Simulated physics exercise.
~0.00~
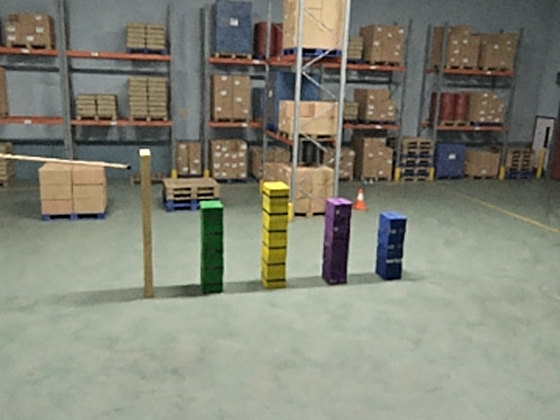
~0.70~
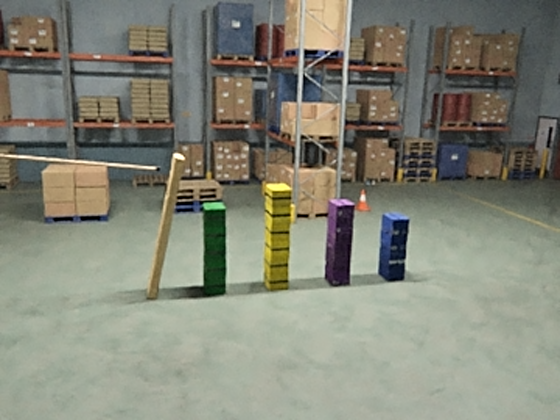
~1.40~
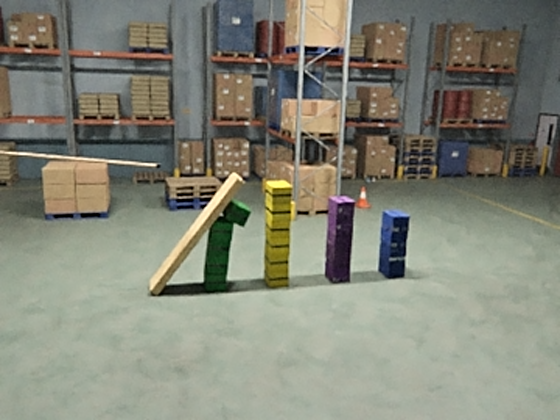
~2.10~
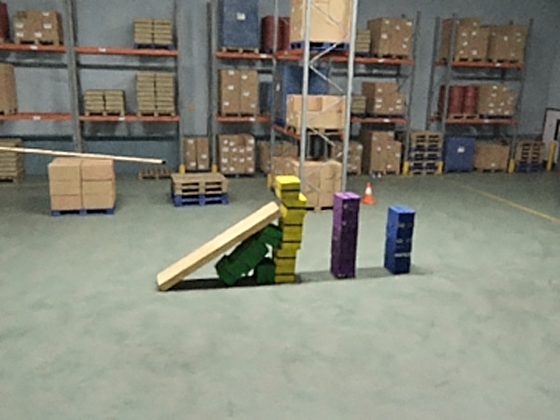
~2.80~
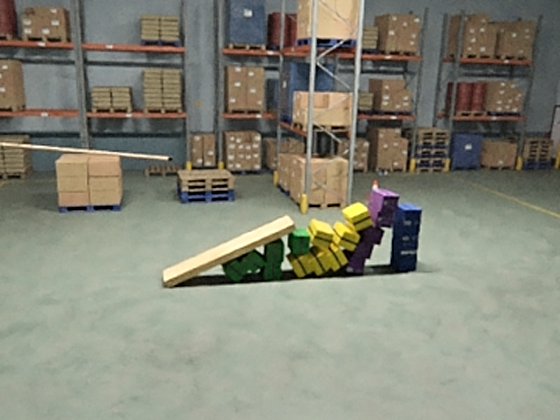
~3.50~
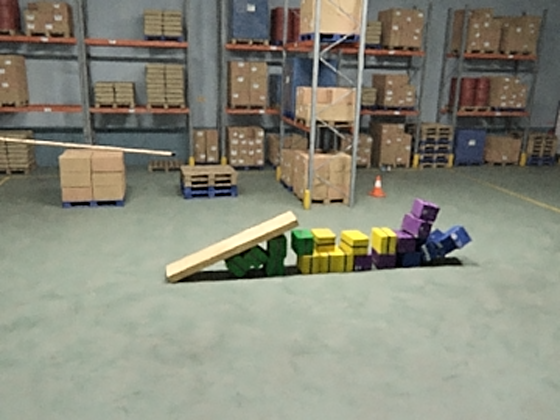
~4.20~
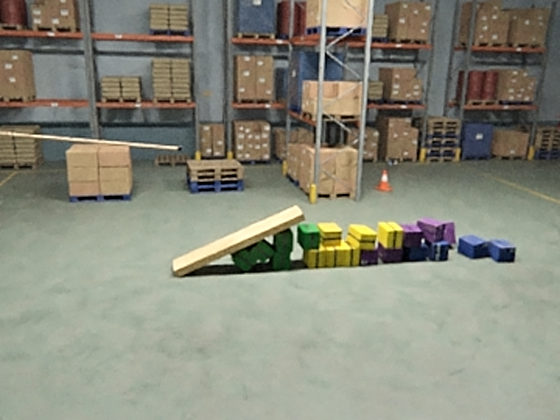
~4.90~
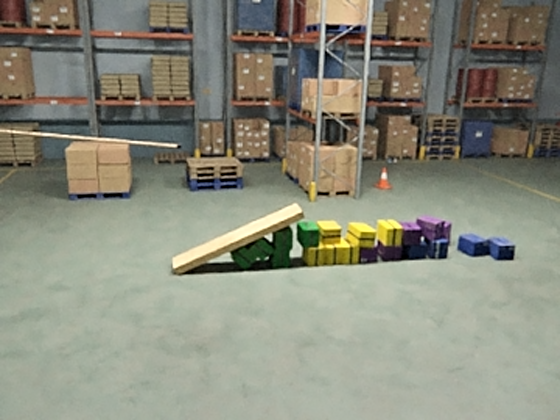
A tall wooden board in a warehouse tipped to the right onto a green stack of boxes, which toppled into the yellow, purple and blue stacks in turn, leaving the board slanted over the green boxes and the rest tumbled in a low row.
